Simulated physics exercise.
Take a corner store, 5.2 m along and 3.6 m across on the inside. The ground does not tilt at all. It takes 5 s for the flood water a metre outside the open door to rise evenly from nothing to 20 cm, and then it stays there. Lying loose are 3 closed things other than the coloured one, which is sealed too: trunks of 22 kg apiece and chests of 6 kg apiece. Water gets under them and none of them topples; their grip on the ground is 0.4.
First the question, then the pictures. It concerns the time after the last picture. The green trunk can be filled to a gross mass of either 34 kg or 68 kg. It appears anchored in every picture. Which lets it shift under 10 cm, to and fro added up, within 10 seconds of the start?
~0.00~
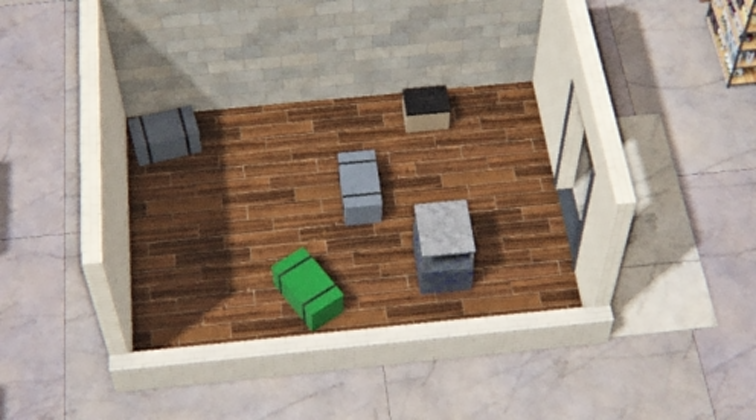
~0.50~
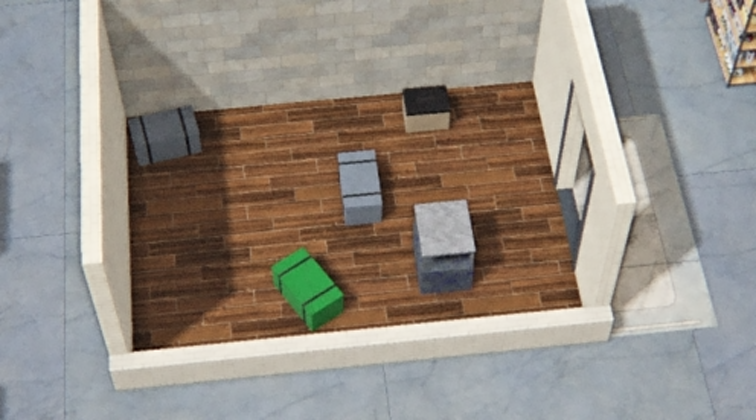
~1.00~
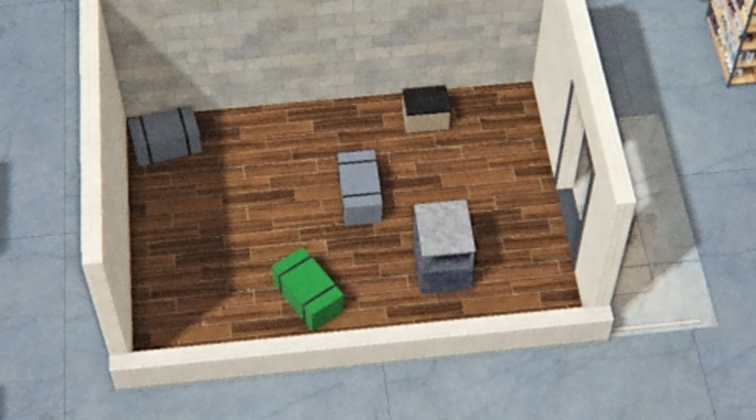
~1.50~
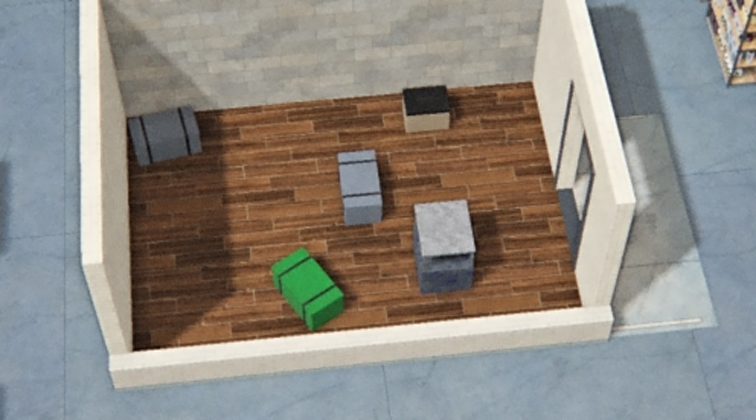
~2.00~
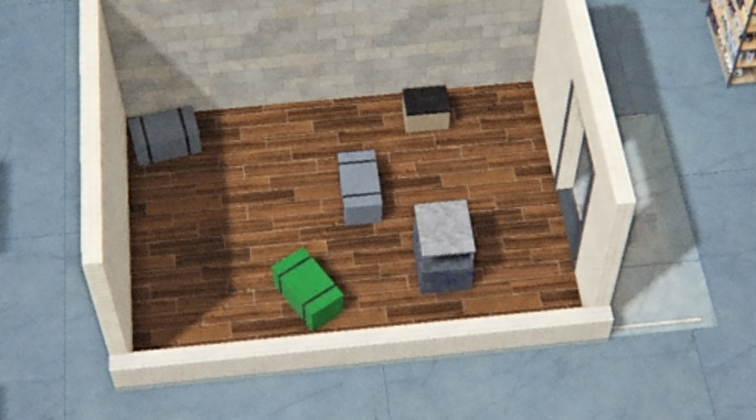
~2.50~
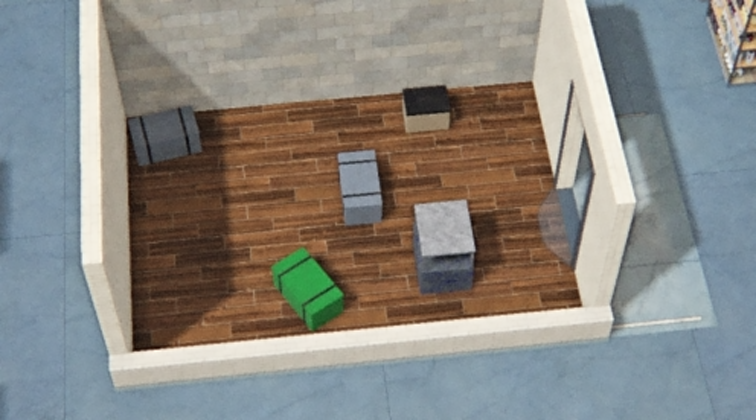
The lighter filling is enough.
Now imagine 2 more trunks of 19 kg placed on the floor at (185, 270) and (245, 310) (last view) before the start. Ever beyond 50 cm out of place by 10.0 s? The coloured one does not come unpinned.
The first is not as far, the second not as far.
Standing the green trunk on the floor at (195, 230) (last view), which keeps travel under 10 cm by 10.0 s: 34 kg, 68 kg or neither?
Well, any option works.
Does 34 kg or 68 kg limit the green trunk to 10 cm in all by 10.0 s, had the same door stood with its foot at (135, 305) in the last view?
That way, only the big mass suffices.
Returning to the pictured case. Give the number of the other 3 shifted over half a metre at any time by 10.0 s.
The number is 2.
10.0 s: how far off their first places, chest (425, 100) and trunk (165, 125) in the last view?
In turn: 120 cm, 20 cm.
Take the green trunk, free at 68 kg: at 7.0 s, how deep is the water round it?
3 cm, roughly.
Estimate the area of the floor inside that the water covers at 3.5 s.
Near 1.5 m2 in all.
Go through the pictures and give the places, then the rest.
The green trunk at (307, 281), on the bottom; water covers 0.0 m2; 0 of 4 have shifted, in the first picture.
The green trunk at (307, 281) rests on the ground; water covers 0.0 m2; 0 of 4 have shifted, in the second picture.
The green trunk at (307, 281), on the bottom; 0.0 m2 under water; 0 of 4 have shifted, in the third picture.
The green trunk at (307, 281), on the bottom; 0.0 m2 under water; 0 of 4 have shifted, in the fourth picture.
The green trunk at (307, 281), on the bottom; water covers 0.0 m2; 0 of 4 have shifted, in the fifth picture.
The green trunk at (307, 281) rests on the ground; 0.2 m2 under water; 0 of 4 have shifted, in the sixth picture.
After 3.5 s the green trunk would be 0 cm from its start with 34 kg and 0 cm from its start with 68 kg; 0 cm of water round it then.
After 4.5 s the green trunk would be 0 cm from its start with 34 kg and 0 cm from its start with 68 kg; 0 cm of water round it then.
After 7.0 s the green trunk would be 0 cm from its start with 34 kg and 0 cm from its start with 68 kg; 3 cm of water round it then.
After 10.0 s the green trunk would be 0 cm from its start with 34 kg and 0 cm from its start with 68 kg; 4 cm of water round it then.
